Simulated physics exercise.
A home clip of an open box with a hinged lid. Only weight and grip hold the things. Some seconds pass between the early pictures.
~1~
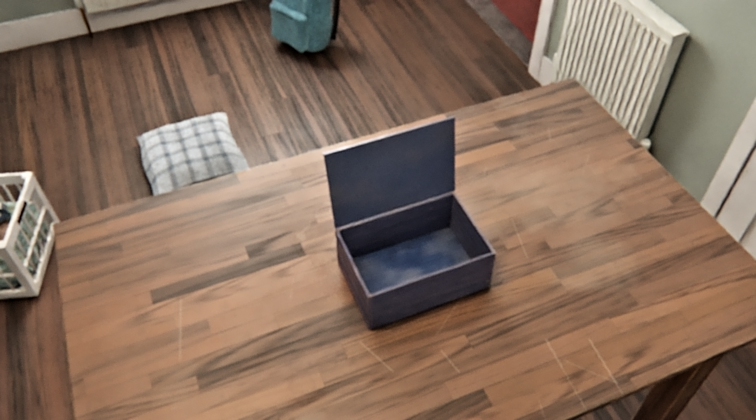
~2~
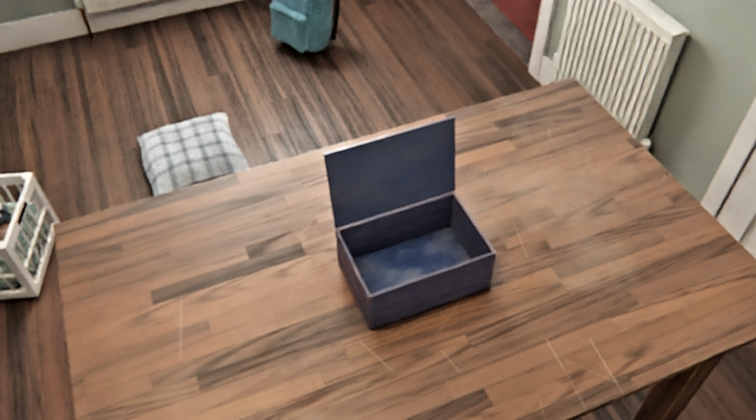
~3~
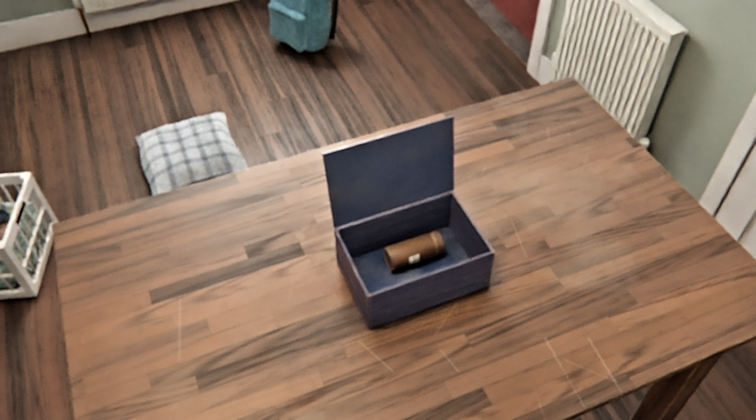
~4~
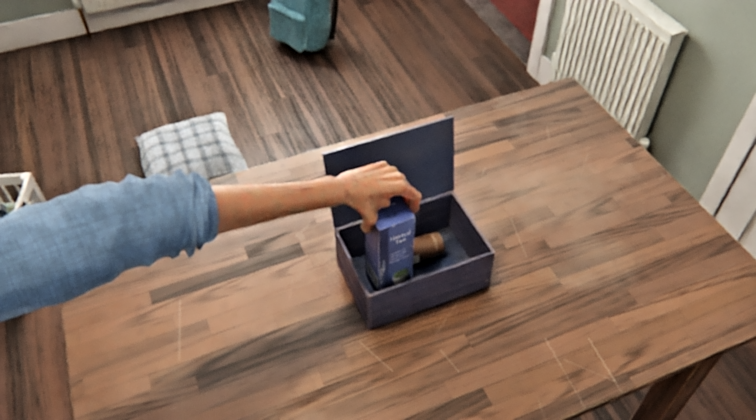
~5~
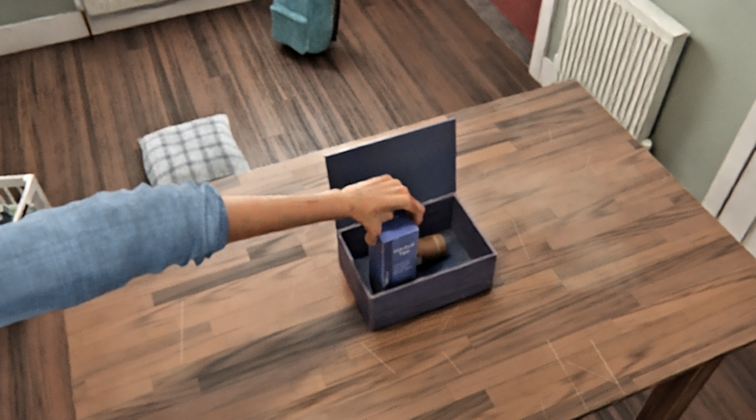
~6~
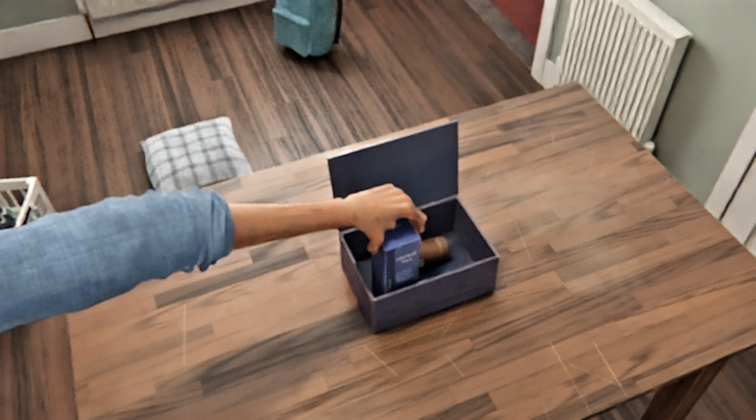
On a wooden table, a brown shaker appears in an open box, then a hand lowers in a blue carton.
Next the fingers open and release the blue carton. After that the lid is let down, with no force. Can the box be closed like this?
In the end the lid will not close.
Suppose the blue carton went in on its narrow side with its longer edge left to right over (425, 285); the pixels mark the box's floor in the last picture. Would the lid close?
Then it sits on the rim.
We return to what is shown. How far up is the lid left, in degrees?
Some 50° above the rim.
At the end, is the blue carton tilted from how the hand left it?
The blue carton stays as placed.
Then, 1.30 s after the last picture, lid 77° above the rim.
Then, 2.40 s after the last picture, lid 51° above the rim.
At rest, lid 51° above the rim; both in place. Seen from the same camera at the end, blue carton near (394, 267).
